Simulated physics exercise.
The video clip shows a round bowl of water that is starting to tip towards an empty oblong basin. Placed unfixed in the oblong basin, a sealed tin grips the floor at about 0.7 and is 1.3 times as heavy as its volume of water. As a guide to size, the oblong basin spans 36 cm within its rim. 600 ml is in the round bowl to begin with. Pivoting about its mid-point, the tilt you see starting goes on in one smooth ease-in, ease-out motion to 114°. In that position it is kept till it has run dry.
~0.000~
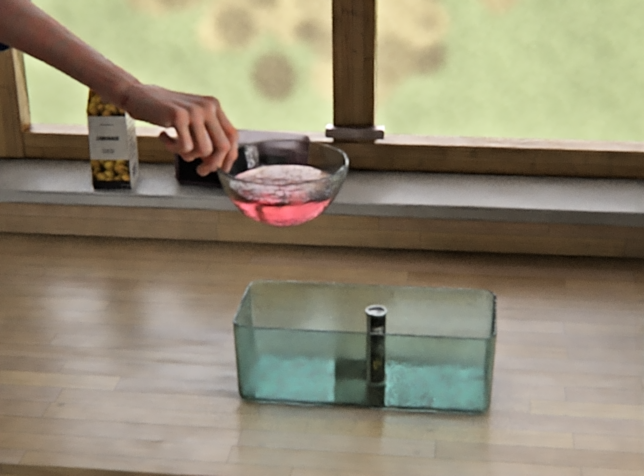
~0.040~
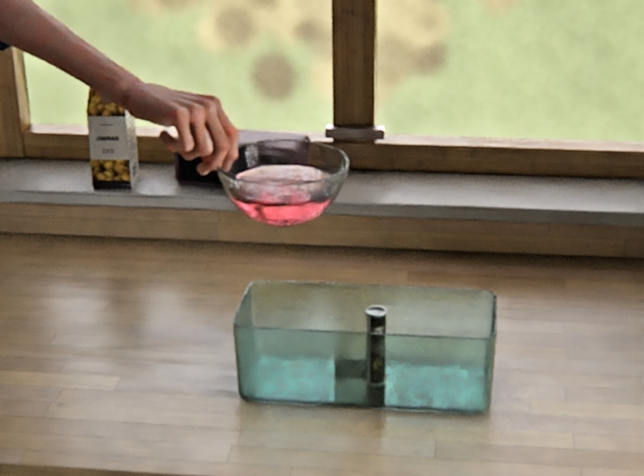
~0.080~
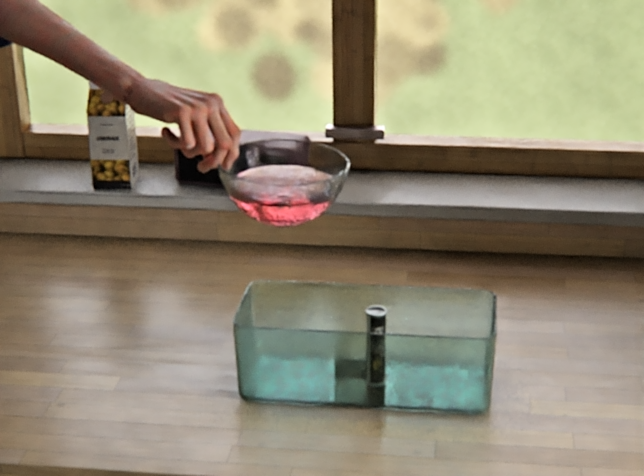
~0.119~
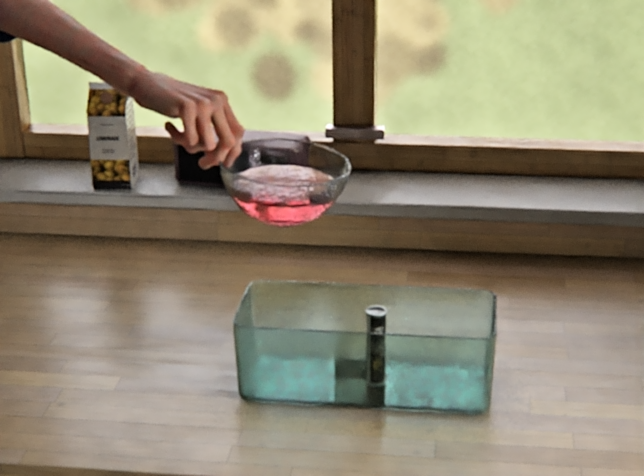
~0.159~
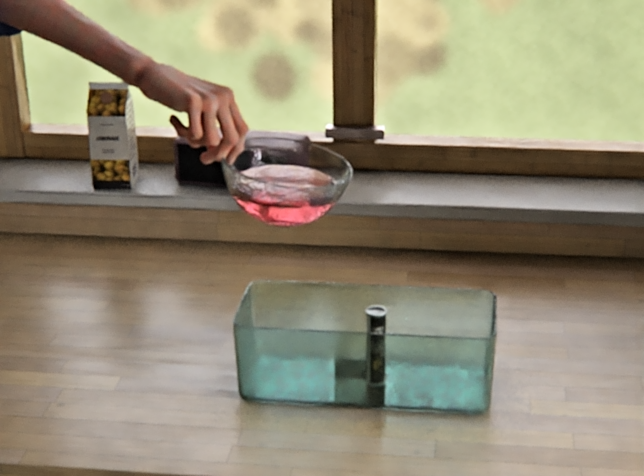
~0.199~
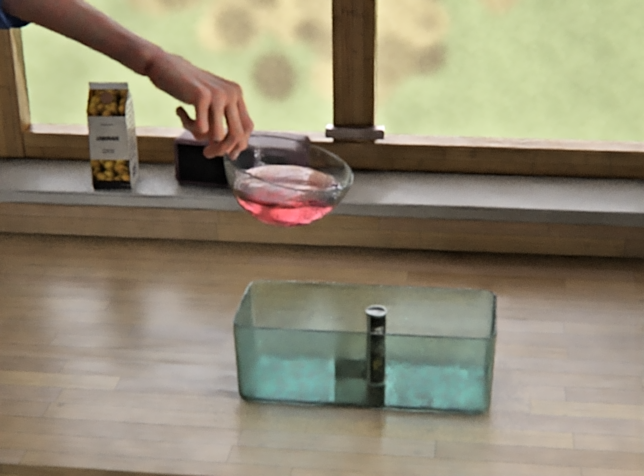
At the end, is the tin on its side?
It is not upset.
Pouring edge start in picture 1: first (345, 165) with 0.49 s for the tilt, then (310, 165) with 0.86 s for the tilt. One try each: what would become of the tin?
The tin overturns the first time and stays vertical the second time.
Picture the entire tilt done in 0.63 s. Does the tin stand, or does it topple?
The tin stays on its base.
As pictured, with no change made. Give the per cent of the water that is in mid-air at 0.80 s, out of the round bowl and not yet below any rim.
I'd put it at about 3 per cent of the liquid.
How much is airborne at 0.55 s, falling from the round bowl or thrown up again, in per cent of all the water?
Estimate: Some 56 % of the total.
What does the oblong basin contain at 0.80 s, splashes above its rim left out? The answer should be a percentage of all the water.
Close to 96 in a hundred.
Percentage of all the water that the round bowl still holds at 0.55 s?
Remaining: Near 34 % of the total.
Then, 0.55 s in, the tilt is 81° and 33 per cent is still to pour; the tin stands where it began.
Then, 0.80 s in, the tilt is 113° and 0 per cent is still to pour; the tin stands where it began.
Then, 1.07 s in, the tilt is 114° and 0 per cent is still to pour; the tin stands where it began.
Then, 1.36 s in, the tilt is 114° and 0 per cent is still to pour; the tin stands where it began.
Finally, the tin stands where it began.
